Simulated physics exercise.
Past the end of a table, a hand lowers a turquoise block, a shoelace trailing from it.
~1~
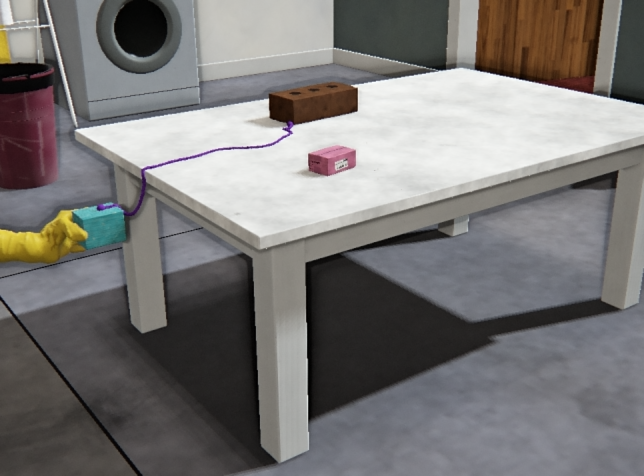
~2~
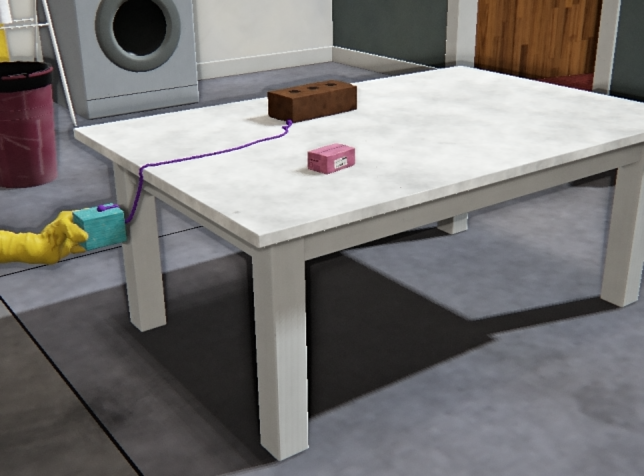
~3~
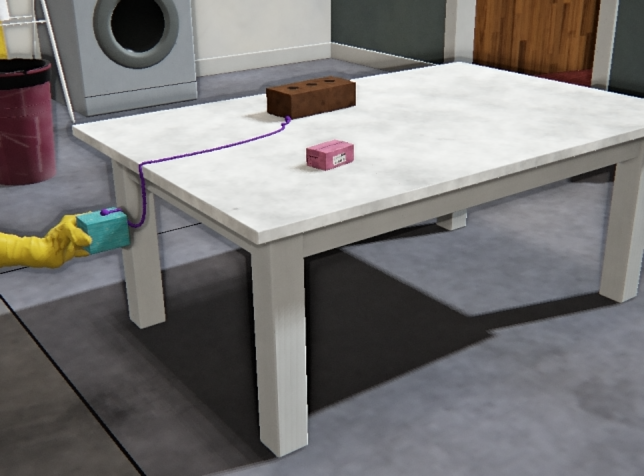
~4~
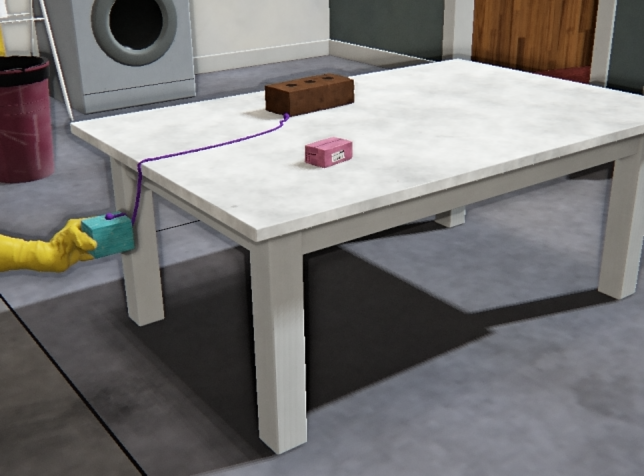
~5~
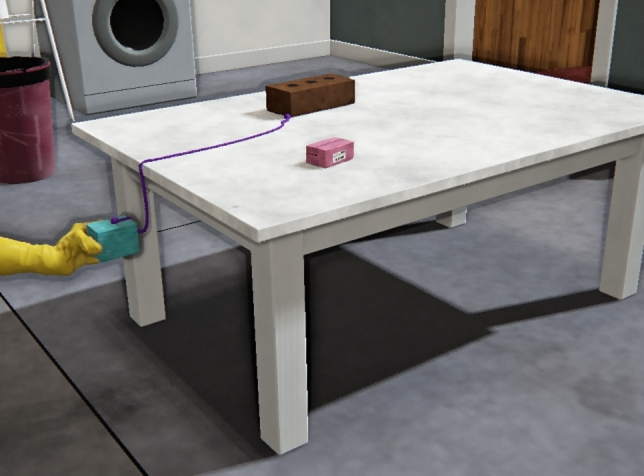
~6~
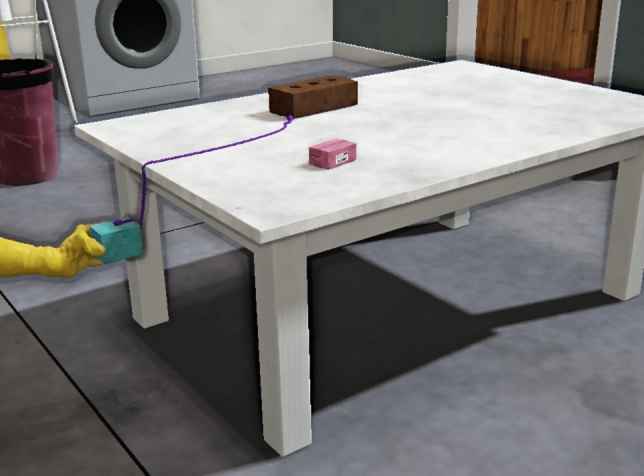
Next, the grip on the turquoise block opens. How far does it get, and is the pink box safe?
By the end the turquoise block has stayed suspended, and the pink box has held its position.
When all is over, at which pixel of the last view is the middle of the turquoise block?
When everything settles, look roughly at (172, 265).
Then, 0.46 s past the final frame, block in the air near (190, 267); brick still; box still.
Then, 1.16 s past the final frame, block in the air near (97, 272); brick still; box still.
Then, 1.96 s past the final frame, block in the air near (97, 286); brick still; box still.
When it is over, block in the air near (172, 265); brick still; box still. The turquoise block hangs in the air and the pink box remains where it stands.
